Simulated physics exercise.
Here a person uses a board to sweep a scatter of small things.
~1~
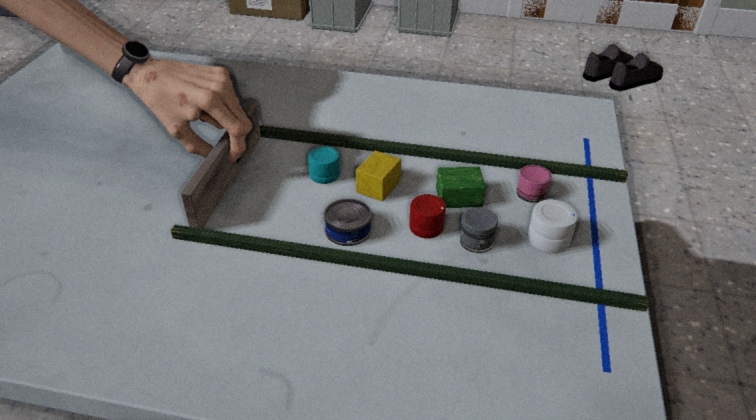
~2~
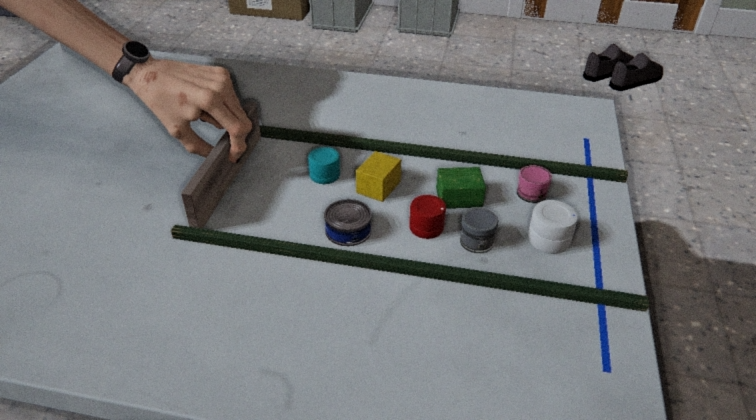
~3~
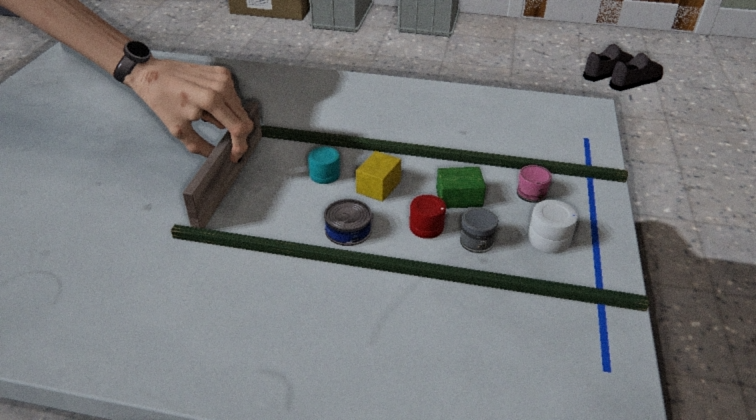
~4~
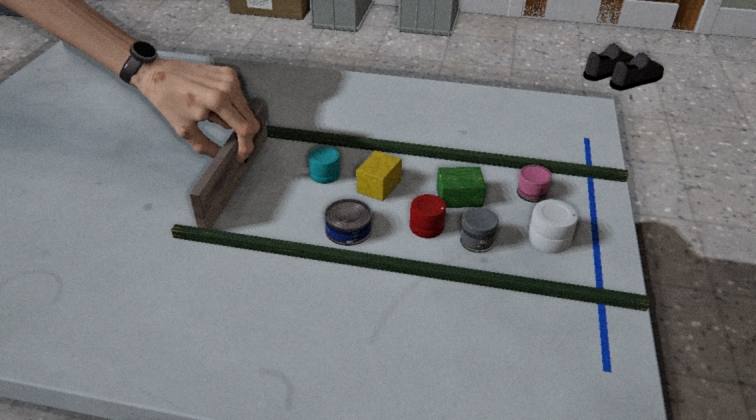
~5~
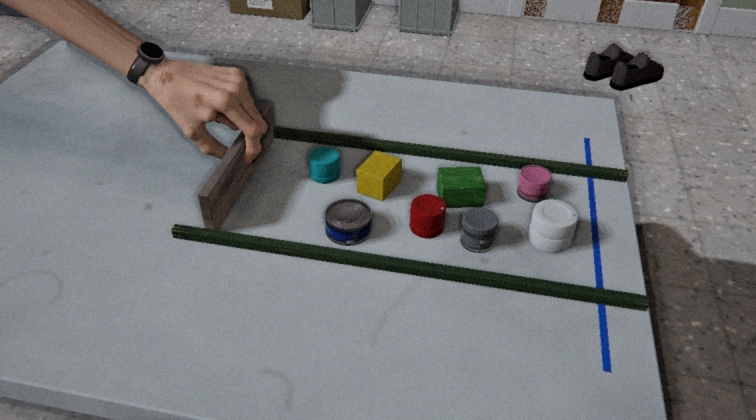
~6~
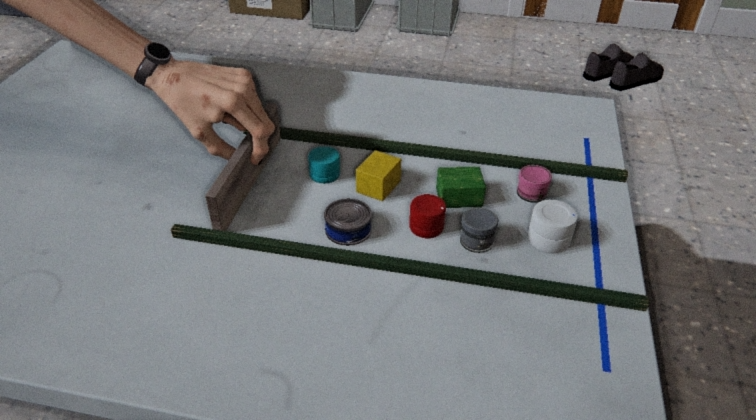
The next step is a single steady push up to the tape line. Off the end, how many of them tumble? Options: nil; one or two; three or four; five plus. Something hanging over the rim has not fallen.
Three or four.
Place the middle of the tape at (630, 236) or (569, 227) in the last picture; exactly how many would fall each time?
Result, try by try: 8, 2.
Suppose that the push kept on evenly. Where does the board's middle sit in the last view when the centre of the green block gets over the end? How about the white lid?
Roughly at (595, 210) and roughly at (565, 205).
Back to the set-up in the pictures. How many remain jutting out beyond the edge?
I get 3.
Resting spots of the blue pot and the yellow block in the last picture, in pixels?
For the blue pot it's (627, 274), and for the yellow block it's (624, 218).
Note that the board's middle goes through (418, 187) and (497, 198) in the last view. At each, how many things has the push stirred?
One spot: 6. Other spot: 8.
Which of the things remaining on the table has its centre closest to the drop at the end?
The red lid is the one.
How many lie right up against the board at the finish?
In total, 3.
Soon after, none off yet; white lid at rest near (552, 226); pink pot at rest near (534, 184); grey tin at rest near (479, 230).
Then, none off yet; white lid moving near (560, 227); pink pot moved about its own width near (564, 177); grey tin moved well along near (544, 251).
At rest, the number that fall off is three or four; fallen, green block, grey tin, pink pot and white lid.
